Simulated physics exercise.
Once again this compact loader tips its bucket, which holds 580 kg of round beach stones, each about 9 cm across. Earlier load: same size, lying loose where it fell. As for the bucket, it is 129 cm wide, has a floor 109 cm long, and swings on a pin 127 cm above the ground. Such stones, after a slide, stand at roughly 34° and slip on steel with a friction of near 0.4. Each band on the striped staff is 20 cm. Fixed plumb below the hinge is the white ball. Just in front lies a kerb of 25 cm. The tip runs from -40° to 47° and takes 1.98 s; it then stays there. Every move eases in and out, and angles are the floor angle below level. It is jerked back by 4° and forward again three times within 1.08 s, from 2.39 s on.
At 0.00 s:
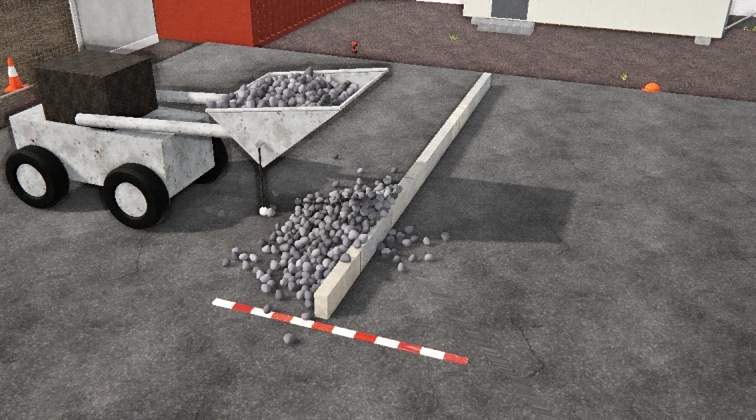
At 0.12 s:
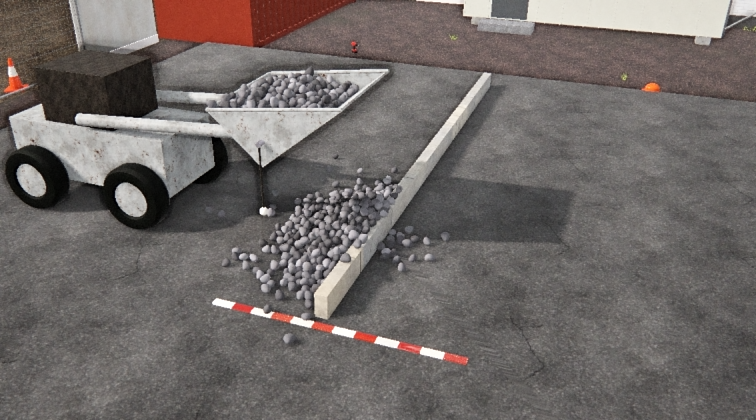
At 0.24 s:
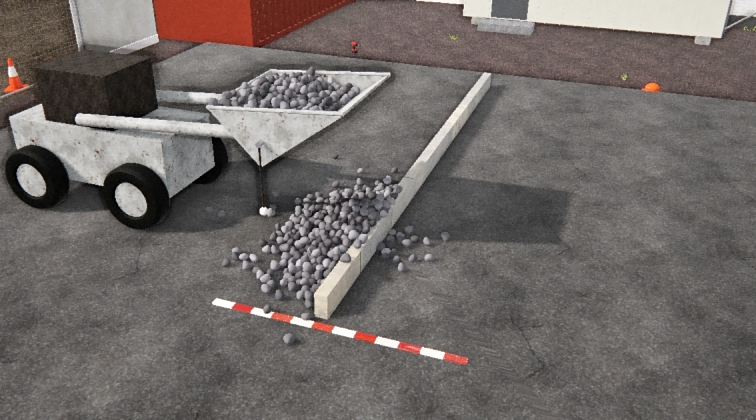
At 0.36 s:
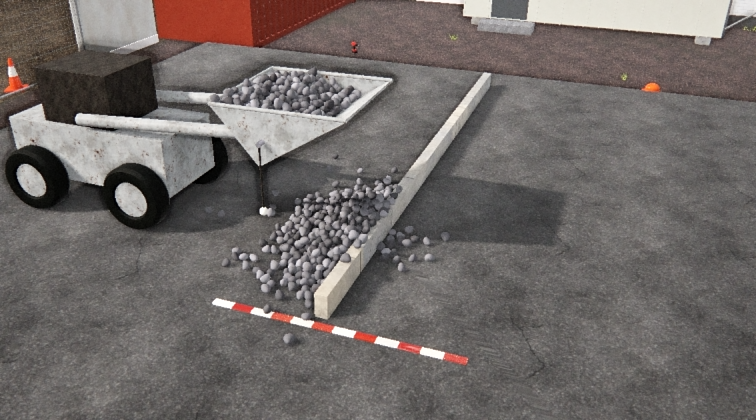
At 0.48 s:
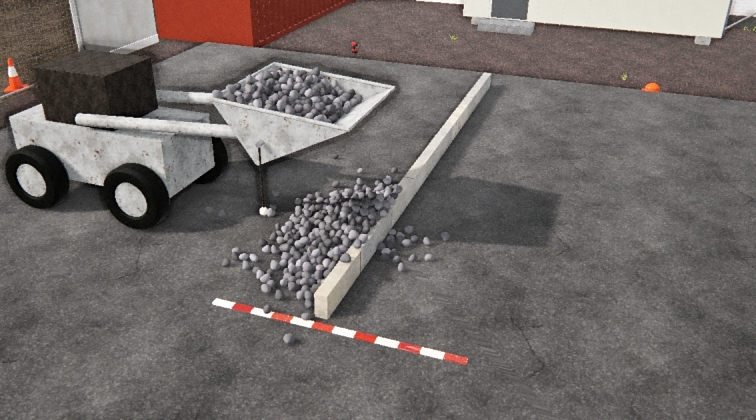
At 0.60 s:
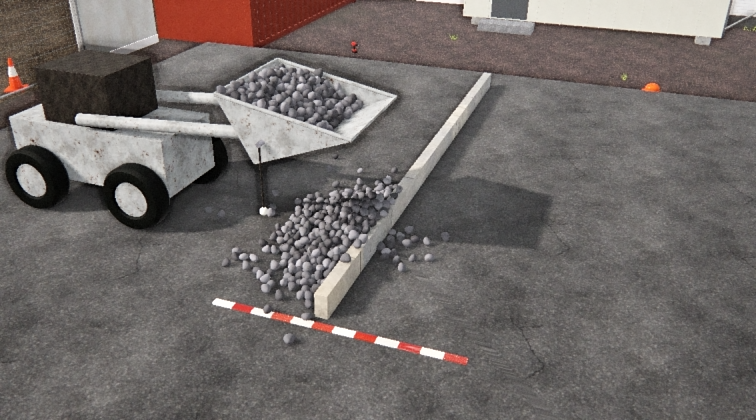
A white loader's bucket of round grey stones slowly tilting forward beside a loose stone pile lying against a pale kerb.
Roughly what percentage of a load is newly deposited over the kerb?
Around 52 per cent of a load is newly deposited there.
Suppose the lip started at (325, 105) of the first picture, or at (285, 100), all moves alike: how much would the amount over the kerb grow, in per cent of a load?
Case one about 30 %, case two about 0 %.
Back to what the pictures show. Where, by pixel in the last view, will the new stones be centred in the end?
Middle: Approx. (381, 234) px.
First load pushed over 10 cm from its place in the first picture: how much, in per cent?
I'd put it at about 15 per cent.
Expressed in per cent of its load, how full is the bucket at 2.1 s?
Around 15 per cent of the load is still inside.
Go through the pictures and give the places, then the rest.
The bucket is at -40°, its lip at (341, 108); the top of the load is at (294, 83). The earlier load is highest near (351, 213), 35 cm above ground level, 96 % on this side of the kerb, 3 % over the kerb, in the first frame.
Lip at (342, 110), floor tilted -39°, highest stones at (294, 83); the stones move at 0.1 m/s on average, in the second frame.
The bucket is at -36°, its lip at (344, 114); the top of the load is at (286, 82); the stones move at 0.1 m/s on average, in the third frame.
Lip at (346, 121), floor tilted -32°, highest stones at (288, 81); the stones move at 0.2 m/s on average, in the fourth frame.
The bucket is at -27°, its lip at (349, 130); the top of the load is at (276, 77); the stones move at 0.2 m/s on average, in the fifth frame.
Lip at (351, 140), floor tilted -21°, highest stones at (273, 73); the stones move at 0.3 m/s on average, in the sixth frame.
After 1.5 s the floor is at 33°; in per cent of one load, 93 in the bucket, 104 on this side of the kerb, 3 over the kerb; the foremost stones are at (417, 250).
After 2.1 s the floor is at 47°; in per cent of one load, 16 in the bucket, 146 on this side of the kerb, 38 over the kerb; the foremost stones are at (464, 251).
After 3.9 s the floor is at 47°; in per cent of one load, 0 in the bucket, 144 on this side of the kerb, 55 over the kerb; the foremost stones are at (536, 272).
After 6.7 s the floor is at 47°; in per cent of one load, 0 in the bucket, 144 on this side of the kerb, 55 over the kerb; the foremost stones are at (536, 272). Net gain over the kerb, 52.
